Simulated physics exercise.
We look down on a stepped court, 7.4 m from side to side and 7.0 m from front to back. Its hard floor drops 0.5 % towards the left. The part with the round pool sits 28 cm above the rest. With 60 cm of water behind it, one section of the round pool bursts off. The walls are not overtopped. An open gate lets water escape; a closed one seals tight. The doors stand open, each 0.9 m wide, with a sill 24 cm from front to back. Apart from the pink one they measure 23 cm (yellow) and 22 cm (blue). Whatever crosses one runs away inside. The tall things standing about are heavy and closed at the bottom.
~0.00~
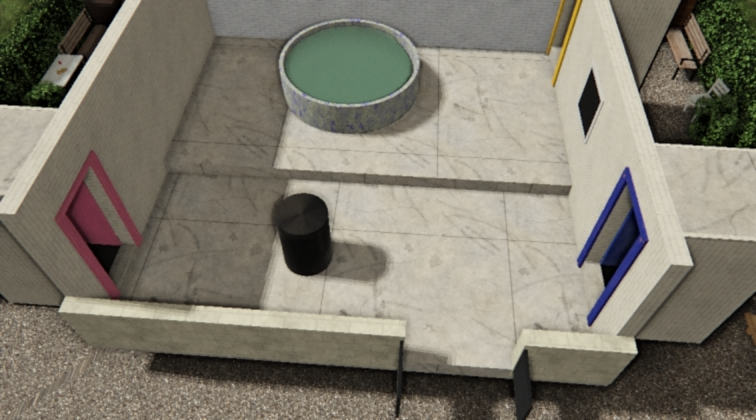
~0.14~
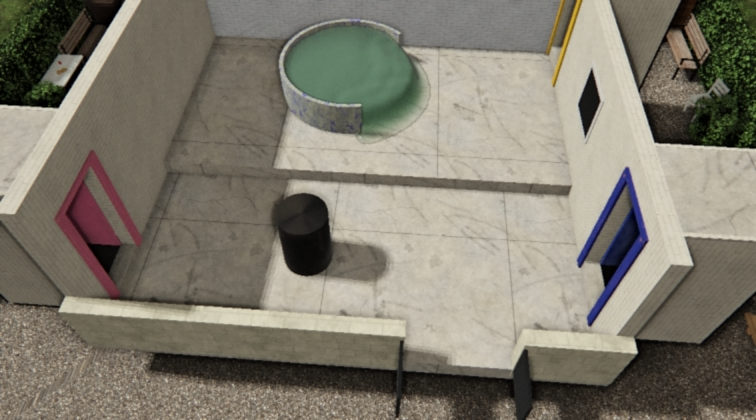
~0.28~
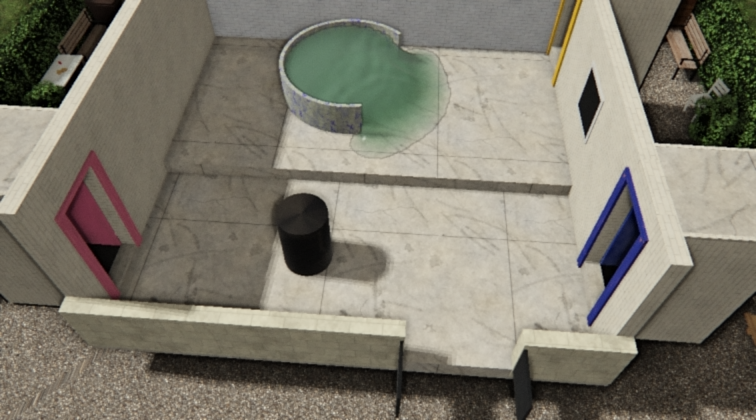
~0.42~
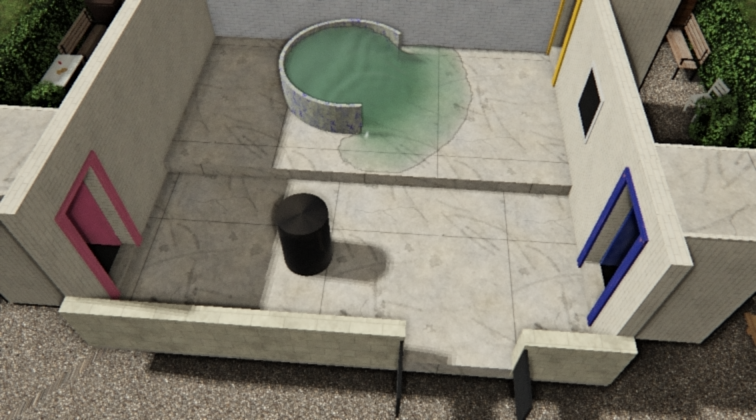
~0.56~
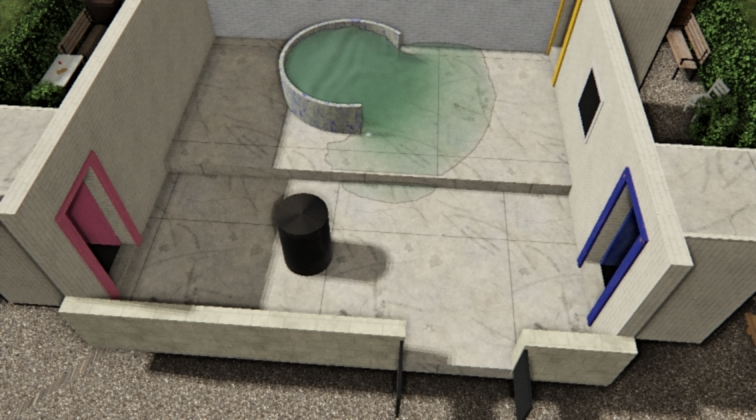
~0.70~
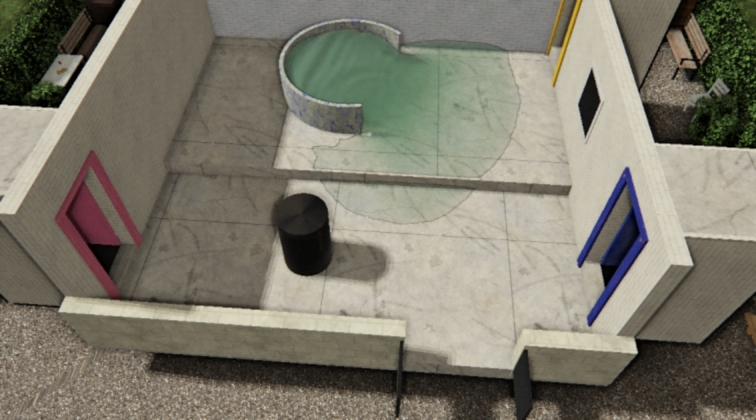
Green water poured out of a round stone pool when a section of its right side broke away, spreading across the pale floor and over the step, to the right of a black barrel.
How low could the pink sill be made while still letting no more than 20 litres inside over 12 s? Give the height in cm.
Some 10 cm above the ground.
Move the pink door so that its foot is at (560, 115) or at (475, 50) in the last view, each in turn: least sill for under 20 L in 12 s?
Roughly 24 and 12.5 cm.
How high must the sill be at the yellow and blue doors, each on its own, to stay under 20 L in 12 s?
About 28 cm at yellow and 13.5 cm at blue.
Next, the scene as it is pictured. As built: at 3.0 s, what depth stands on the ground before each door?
Depths in cm: Yellow 28, blue 14, pink 0.
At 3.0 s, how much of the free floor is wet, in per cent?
Some 50 per cent of it.
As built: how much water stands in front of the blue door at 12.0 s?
Roughly 4.0 cm deep.
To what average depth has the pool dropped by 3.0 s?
Roughly 15 cm on average.
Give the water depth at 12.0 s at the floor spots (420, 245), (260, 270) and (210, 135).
Roughly 7, 6 and 1 cm, in turn.
After 1.4 s water covers 45 % of the floor, deepest (38 cm) near (550, 62); it has not reached the pink door.
After 3.0 s water covers 50 % of the floor, deepest (32 cm) near (594, 348); it has not reached the pink door.
After 12.0 s water covers 80 % of the floor, deepest (13 cm) near (167, 175); 11 cm at the pink door, 52 litres in over its 8 cm sill.
At the pink door as built, the water arrived by 6.7 s and peaked near 14 cm at 7.0 s.
With a sill of 9 cm, 36 litres would have come in within the 12 s; with 12 cm, 7 litres. So under 20 litres takes about 10 cm.
